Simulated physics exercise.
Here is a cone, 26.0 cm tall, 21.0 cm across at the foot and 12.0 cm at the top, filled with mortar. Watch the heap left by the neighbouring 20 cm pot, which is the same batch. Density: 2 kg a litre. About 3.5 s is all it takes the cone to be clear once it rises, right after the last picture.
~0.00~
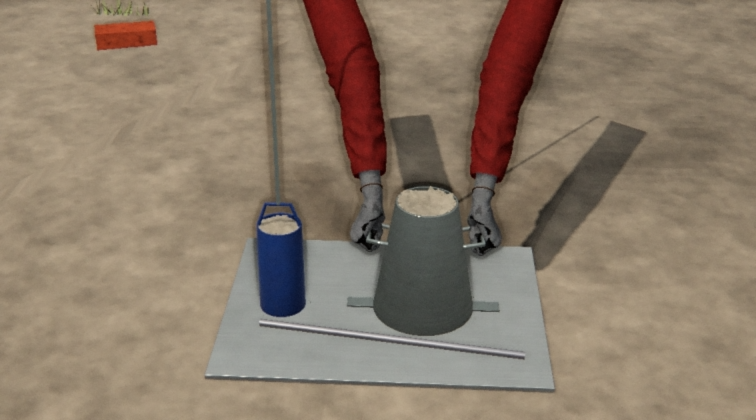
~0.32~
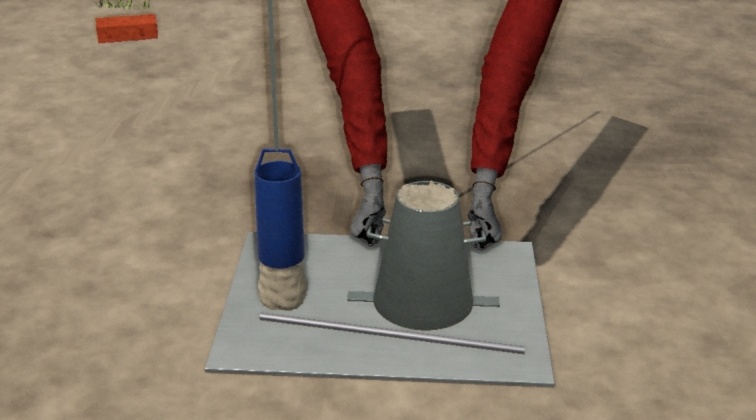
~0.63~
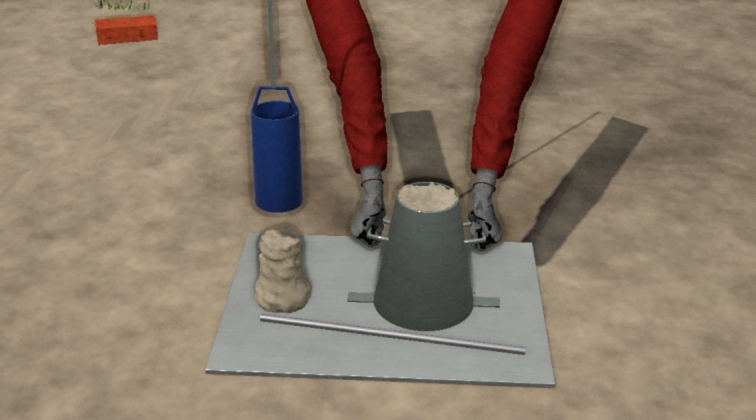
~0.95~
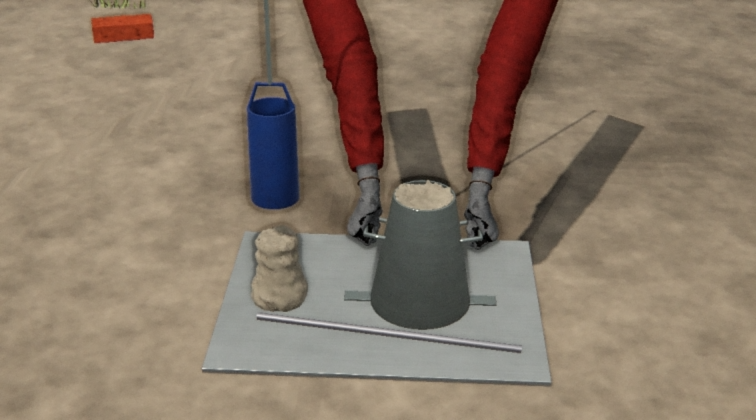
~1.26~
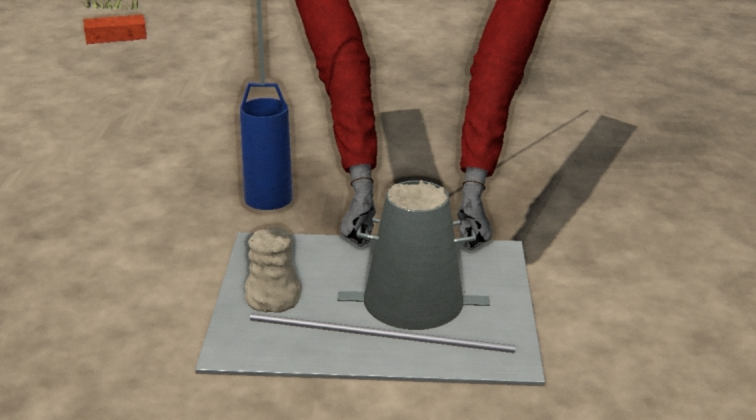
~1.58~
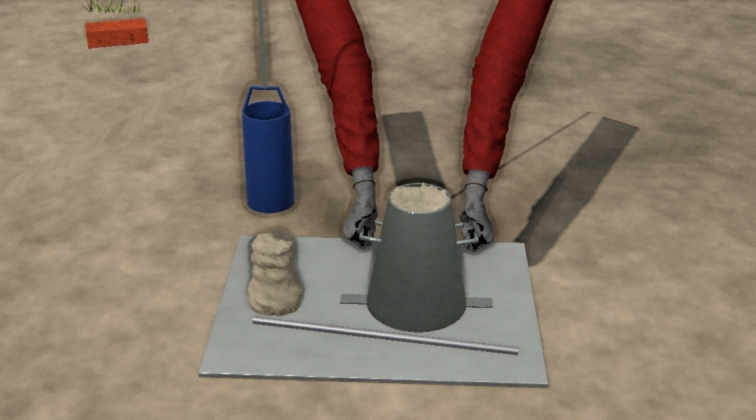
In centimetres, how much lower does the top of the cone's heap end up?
The top ends up about 4 cm lower.
By 2.5 s, the cone is up 6.7 cm; the mortar has come down 3.0 cm to 23 cm and is 23 cm wide.
By 3.3 s, the cone is up 16 cm; the mortar has come down 3.3 cm to 23 cm and is 23 cm wide.
By 4.2 s, the cone is up 26 cm; the mortar has come down 3.4 cm to 23 cm and is 23 cm wide.
By 5.3 s, the cone is clear; the mortar has come down 3.5 cm to 22 cm and is 23 cm wide.
By 5.7 s, at rest, the cone is clear; the mortar has come down 3.5 cm to 22 cm and is 23 cm wide.
